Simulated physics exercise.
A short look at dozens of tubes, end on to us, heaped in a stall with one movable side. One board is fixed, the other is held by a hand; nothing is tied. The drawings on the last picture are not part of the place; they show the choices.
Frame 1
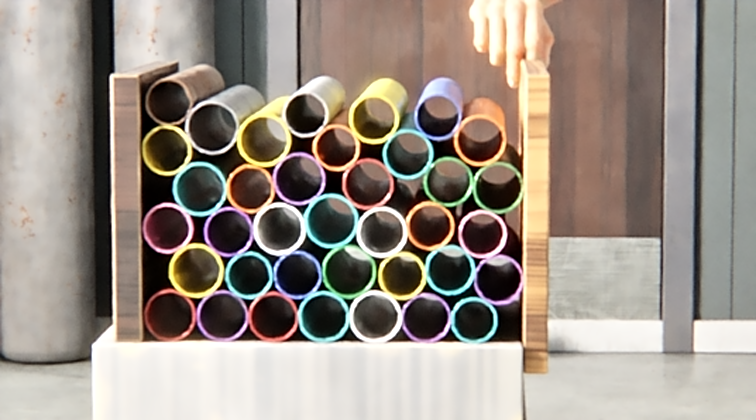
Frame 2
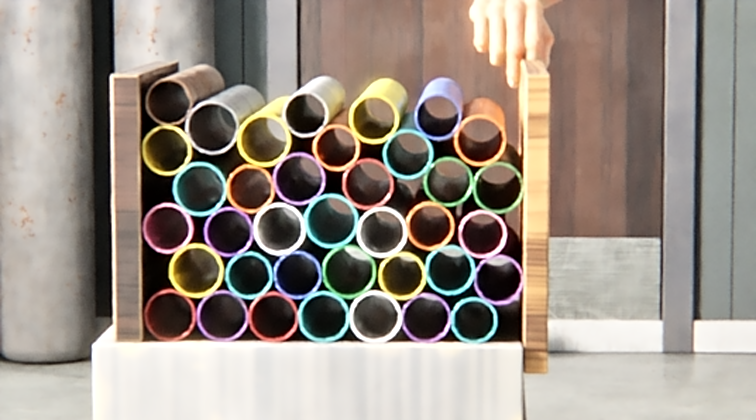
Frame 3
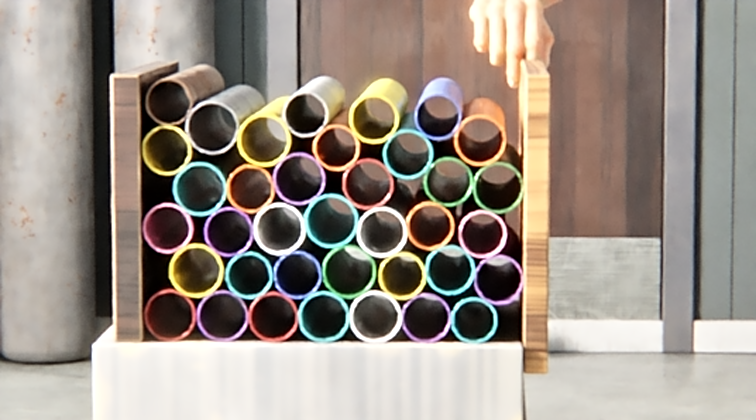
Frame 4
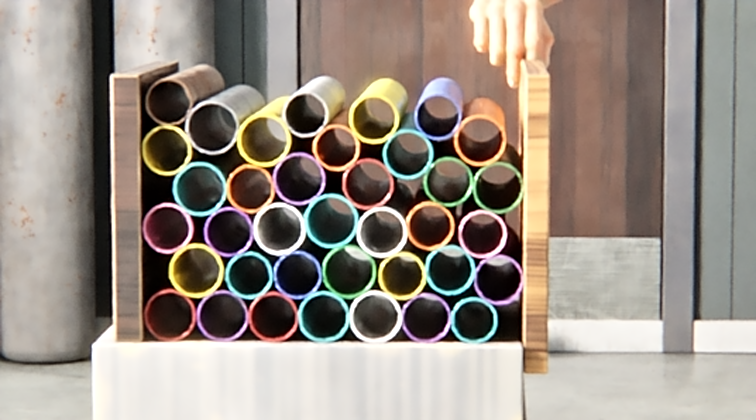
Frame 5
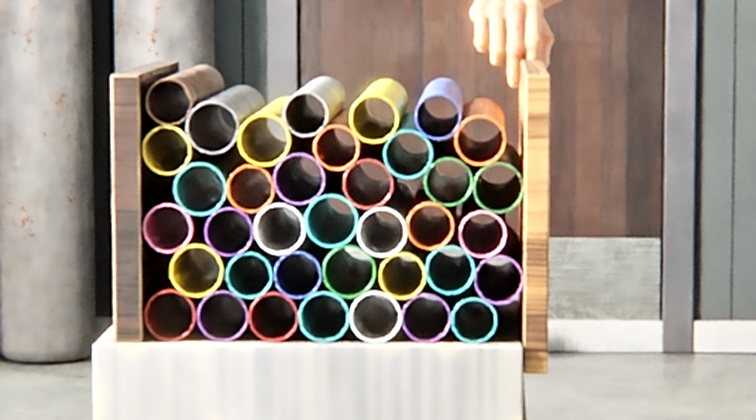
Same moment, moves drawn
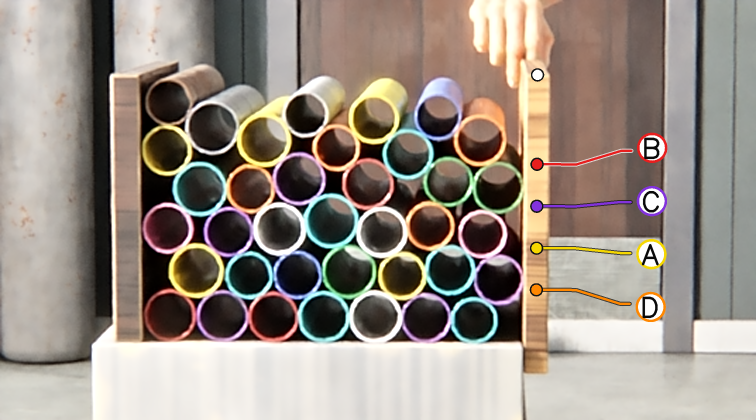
In a stall between wooden side boards, colourful tubes lying stacked and motionless while a hand rests on the right board.
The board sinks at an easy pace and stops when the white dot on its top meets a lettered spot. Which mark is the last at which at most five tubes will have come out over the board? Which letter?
No lower than D.
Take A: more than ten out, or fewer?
It loses fewer than ten.
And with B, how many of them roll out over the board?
It comes to none.
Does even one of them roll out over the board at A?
Yes.
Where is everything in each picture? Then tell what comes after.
In the first frame, a green tube (498, 188); an orange tube (337, 147); a blue tube (438, 116).
In the second frame, a blue tube (438, 116); side board (533, 203).
In the third frame, a red tube (170, 315); a purple tube (427, 317).
In the fourth frame, a green tube (350, 272); a white tube (280, 229).
In the fifth frame, a pink tube (483, 234); a green tube (498, 188); an orange tube (337, 147).
On the marked copy, A at (537, 248); B at (537, 165); C at (537, 206); D at (536, 290); the white dot at (538, 75).
With D. Early on, top of the board (524, 168).
Further on, top of the board (524, 275).
At the end, top of the board (524, 289), three out over the board.
As for the rest, A two out over the board; B none out over the board; C none out over the board.
